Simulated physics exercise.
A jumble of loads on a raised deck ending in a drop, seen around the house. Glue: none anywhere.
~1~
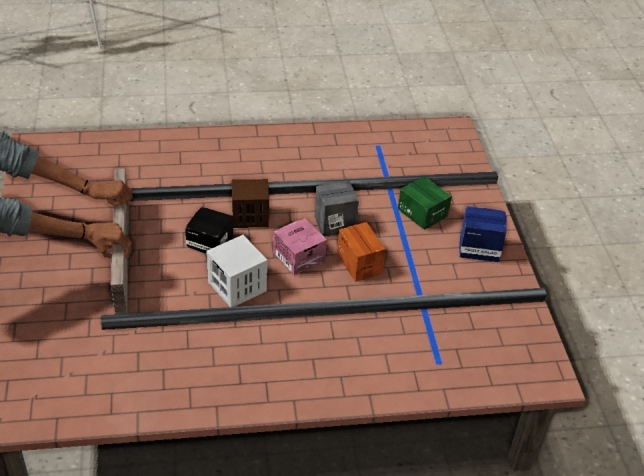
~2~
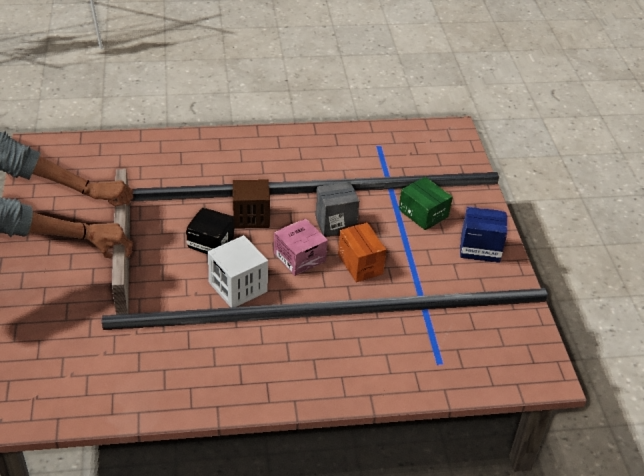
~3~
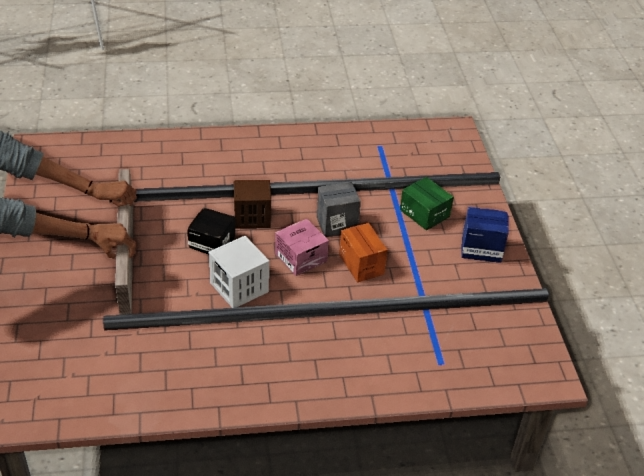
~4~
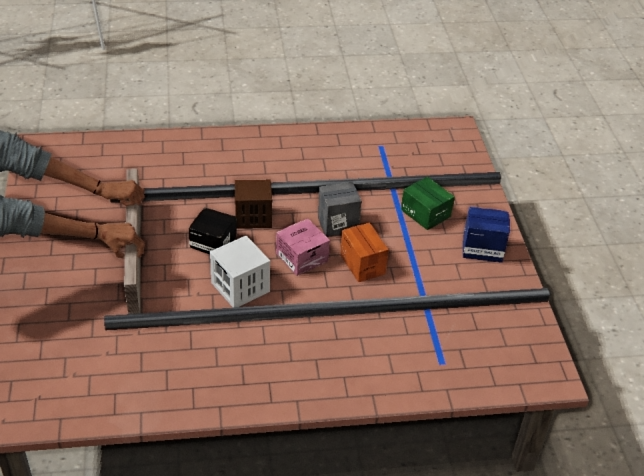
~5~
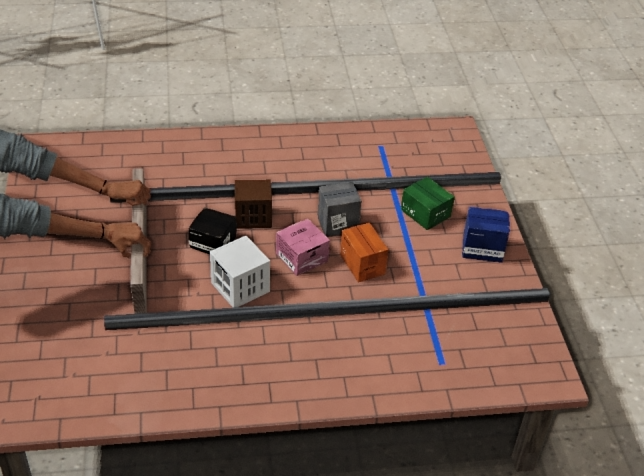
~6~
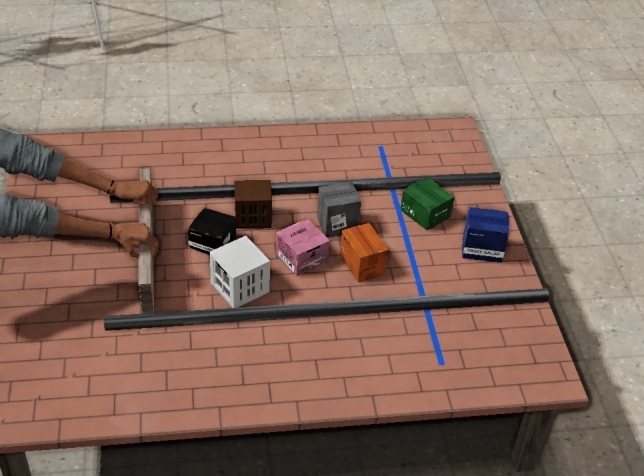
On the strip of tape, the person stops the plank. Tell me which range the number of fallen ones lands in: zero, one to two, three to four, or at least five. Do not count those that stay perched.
Not one drops off.
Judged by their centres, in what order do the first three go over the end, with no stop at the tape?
It goes the blue box, after that the orange parcel, and finally the green box.
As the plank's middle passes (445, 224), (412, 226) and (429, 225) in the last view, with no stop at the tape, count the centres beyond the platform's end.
Counts per position: 1 / 0 / 0.
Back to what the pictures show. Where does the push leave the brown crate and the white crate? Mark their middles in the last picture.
Final positions - brown crate around (416, 193), white crate around (442, 268).
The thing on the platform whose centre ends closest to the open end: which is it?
The blue box ends nearest.
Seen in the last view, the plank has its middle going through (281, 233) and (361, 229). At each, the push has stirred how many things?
That gives 5 for the first and 7 for the second.
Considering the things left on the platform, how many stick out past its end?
That adds up to 0.
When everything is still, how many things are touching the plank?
The number is 3.
Early on, none off yet; blue box at rest near (485, 235); green box at rest near (427, 203); orange parcel at rest near (364, 253).
A while later, none off yet; blue box at rest near (485, 235); green box at rest near (427, 203); orange parcel travelled about its own width near (404, 255).
Finally, the number that fall off is zero.
